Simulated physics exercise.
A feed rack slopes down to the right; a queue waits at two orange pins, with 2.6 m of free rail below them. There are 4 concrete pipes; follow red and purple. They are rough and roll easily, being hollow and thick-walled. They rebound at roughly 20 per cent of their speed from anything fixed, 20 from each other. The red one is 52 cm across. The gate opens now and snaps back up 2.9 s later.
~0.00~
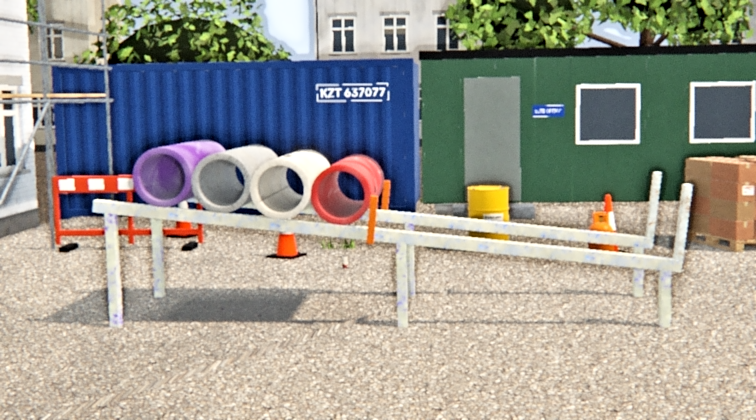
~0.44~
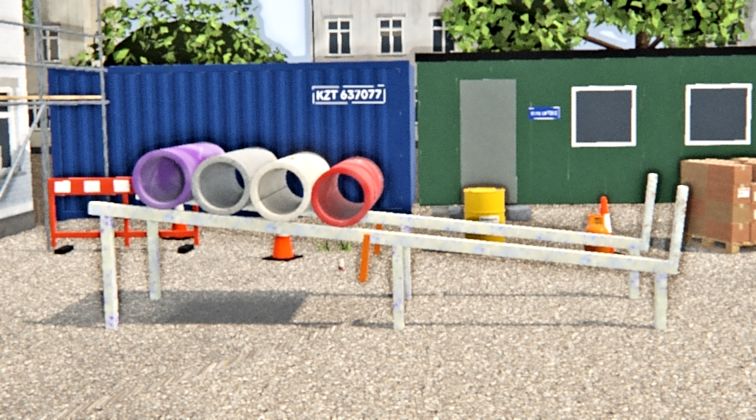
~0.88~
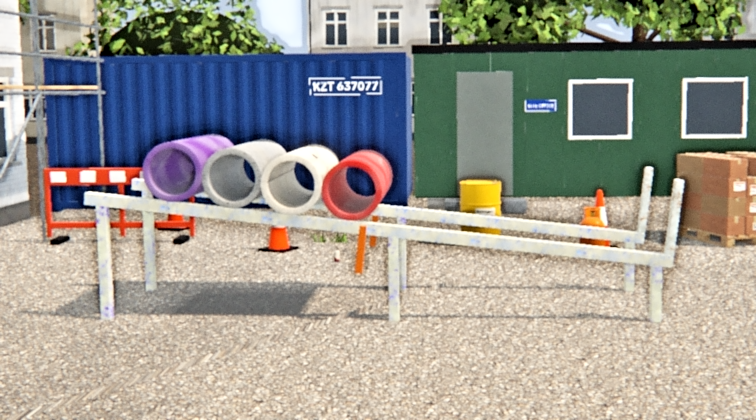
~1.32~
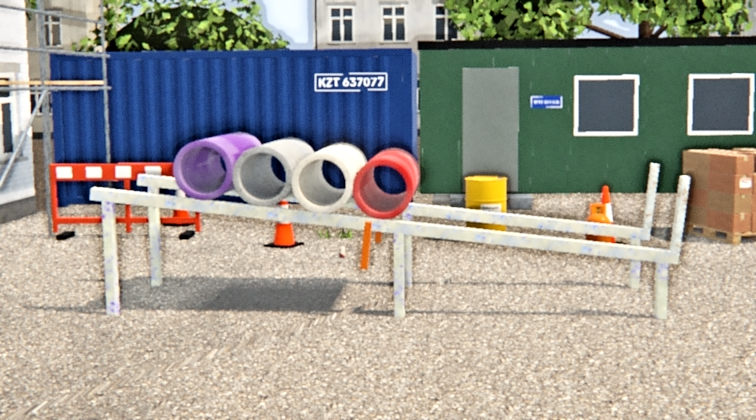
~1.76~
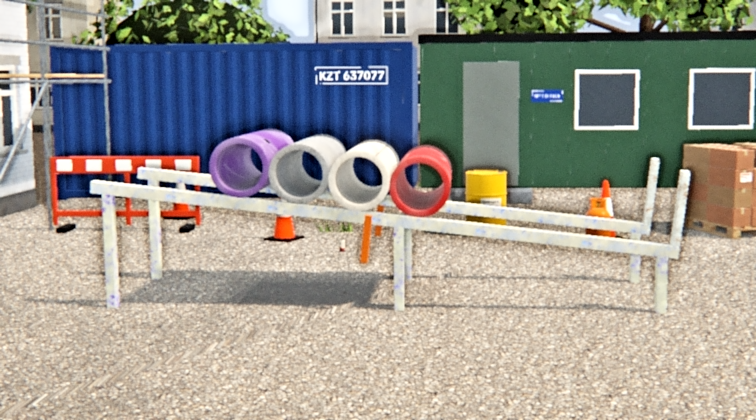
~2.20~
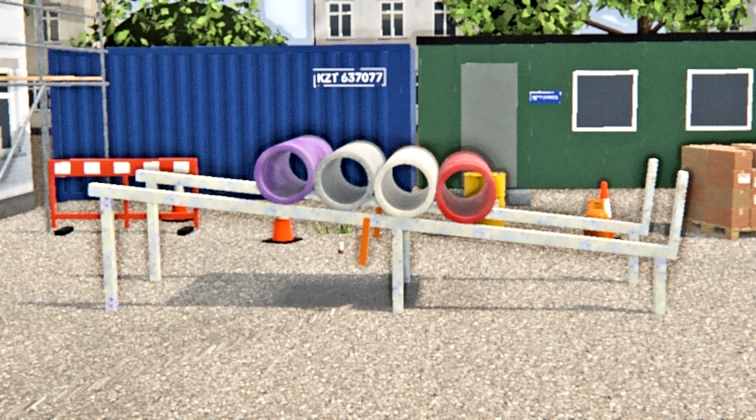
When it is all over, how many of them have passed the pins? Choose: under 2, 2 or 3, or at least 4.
The answer is at least 4, which leaves 0 of 4.
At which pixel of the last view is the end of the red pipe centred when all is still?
Near (644, 213).
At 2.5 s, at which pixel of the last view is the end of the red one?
Around (505, 199).
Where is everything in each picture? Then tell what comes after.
Red at (340, 195), purple at (162, 178); pins up; the rack falls 6°, in the first frame.
Red at (340, 198), purple at (162, 180); pins down; the first has rolled 5 cm, in the second frame.
Red at (351, 191), purple at (172, 172); pins down; the first has rolled 15 cm, in the third frame.
Red at (382, 190), purple at (203, 171); pins down; the first has rolled 40 cm, in the fourth frame.
Red at (419, 188), purple at (239, 168); pins down; the first has rolled 70 cm, in the fifth frame.
Red at (466, 194), purple at (284, 175); pins down; the first has rolled 110 cm, in the sixth frame.
After 2.5 s, red is on the rails, 115 cm below the pins, rolling right; purple is on the rails, 40 cm above the pins, rolling right; 3 through so far.
After 2.7 s, red is on the rails, 140 cm below the pins, rolling right; purple is on the rails, 15 cm above the pins, rolling right; 3 through so far.
After 3.0 s, red is on the rails, 180 cm below the pins, rolling right; purple is on the rails, 25 cm below the pins, rolling right; 4 through so far.
At rest (4.6 s), red is on the rails, 230 cm below the pins; purple is on the rails, 75 cm below the pins; 4 through so far.
